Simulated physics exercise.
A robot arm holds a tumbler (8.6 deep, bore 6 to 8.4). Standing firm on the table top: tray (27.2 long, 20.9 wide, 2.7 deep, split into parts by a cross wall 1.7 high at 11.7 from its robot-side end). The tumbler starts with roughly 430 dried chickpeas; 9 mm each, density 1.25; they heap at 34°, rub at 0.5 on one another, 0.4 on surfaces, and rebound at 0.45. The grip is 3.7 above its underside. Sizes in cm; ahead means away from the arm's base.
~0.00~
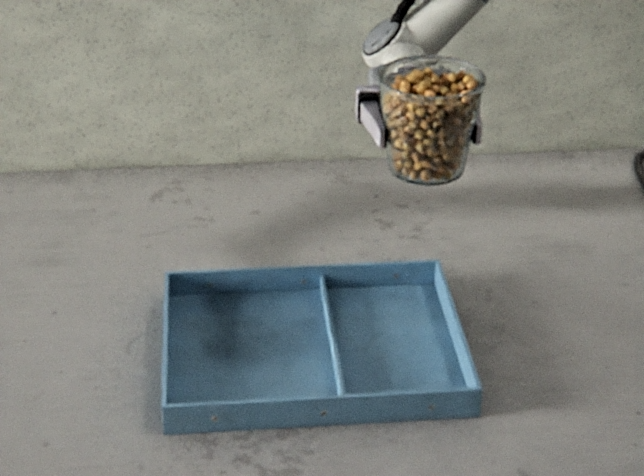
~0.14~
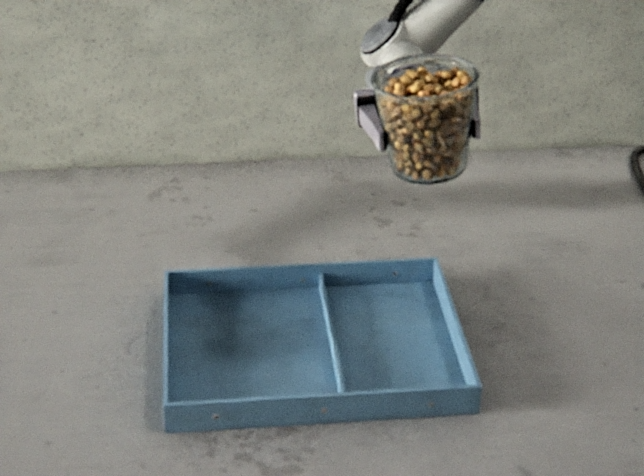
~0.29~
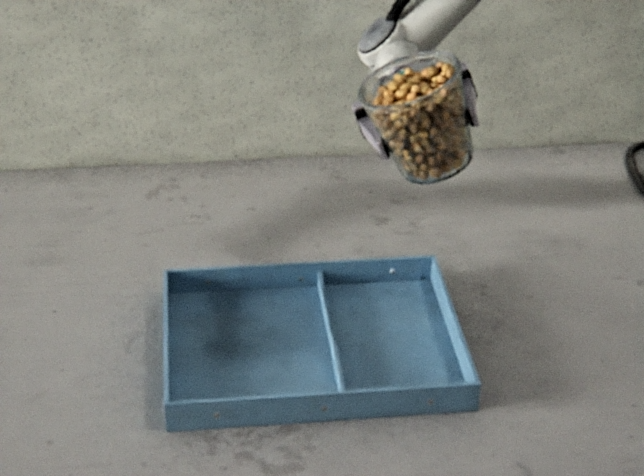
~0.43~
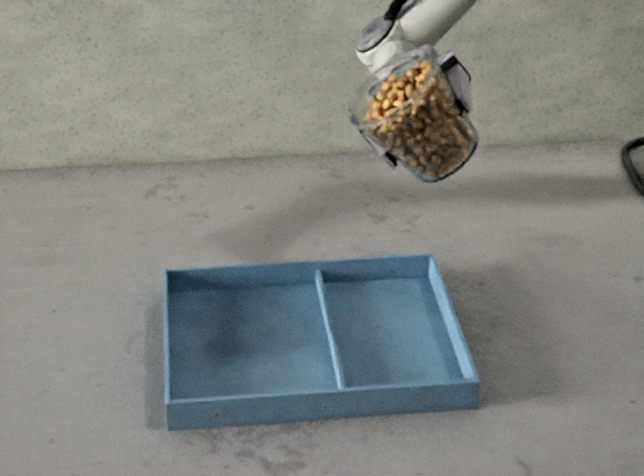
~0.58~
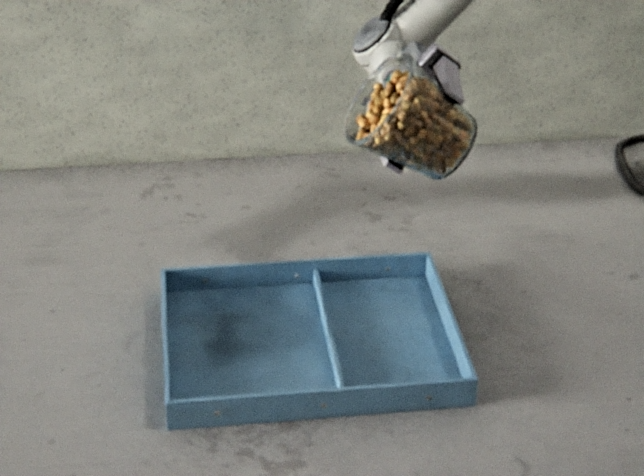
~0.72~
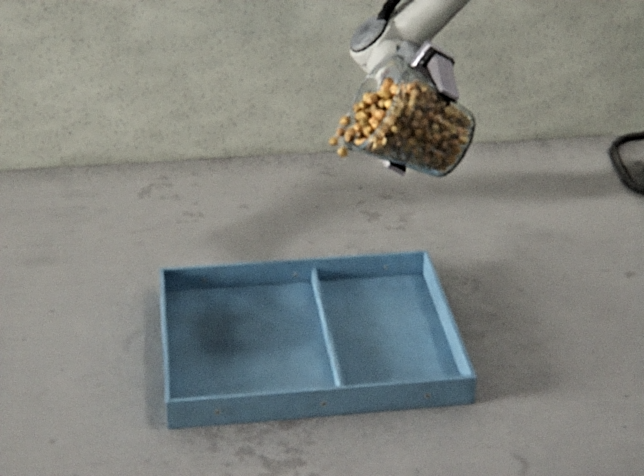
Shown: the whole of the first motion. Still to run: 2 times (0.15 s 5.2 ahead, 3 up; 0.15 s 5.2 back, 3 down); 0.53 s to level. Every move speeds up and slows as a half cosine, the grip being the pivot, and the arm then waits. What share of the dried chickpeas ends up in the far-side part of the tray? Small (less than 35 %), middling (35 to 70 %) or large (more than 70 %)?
Answer: Middling; 35 to 70 % of the dried chickpeas finish in the far-side part of the tray.
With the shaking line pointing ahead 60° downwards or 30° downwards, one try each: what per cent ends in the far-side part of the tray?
About 10 and 25 per cent.
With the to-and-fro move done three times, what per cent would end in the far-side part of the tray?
Then about 60 per cent.
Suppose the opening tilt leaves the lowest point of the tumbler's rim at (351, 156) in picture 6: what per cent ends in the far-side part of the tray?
Some 85 per cent.
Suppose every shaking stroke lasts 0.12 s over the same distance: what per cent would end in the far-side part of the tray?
It would be near 70 per cent.
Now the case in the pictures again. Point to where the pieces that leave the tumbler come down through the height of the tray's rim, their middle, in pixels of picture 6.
Near (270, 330).
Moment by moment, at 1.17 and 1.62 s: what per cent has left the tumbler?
In turn: 50, 65.
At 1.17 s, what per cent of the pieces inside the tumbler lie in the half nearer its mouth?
Roughly 45 per cent.
After 1.17 s, tilted 58° forward, highest piece 27 above the table; 222 in the tumbler, 182 in the far-side part, 18 in the robot-side part, 2 on the table or floor, 6 in flight or on a rim.
After 1.62 s, tilted 22° forward, highest piece 26 above the table; 234 in the far-side part, 150 in the tumbler, 36 in the robot-side part, 10 on the table or floor.
After 2.05 s, level, highest piece 26 above the table; 234 in the far-side part, 150 in the tumbler, 36 in the robot-side part, 10 on the table or floor.
After 3.10 s, level, highest piece 26 above the table; 234 in the far-side part, 150 in the tumbler, 36 in the robot-side part, 10 on the table or floor.
At rest, 234 in the far-side part, 150 in the tumbler, 36 in the robot-side part, 10 on the table or floor. That is 54 % in the far-side part of the tray.
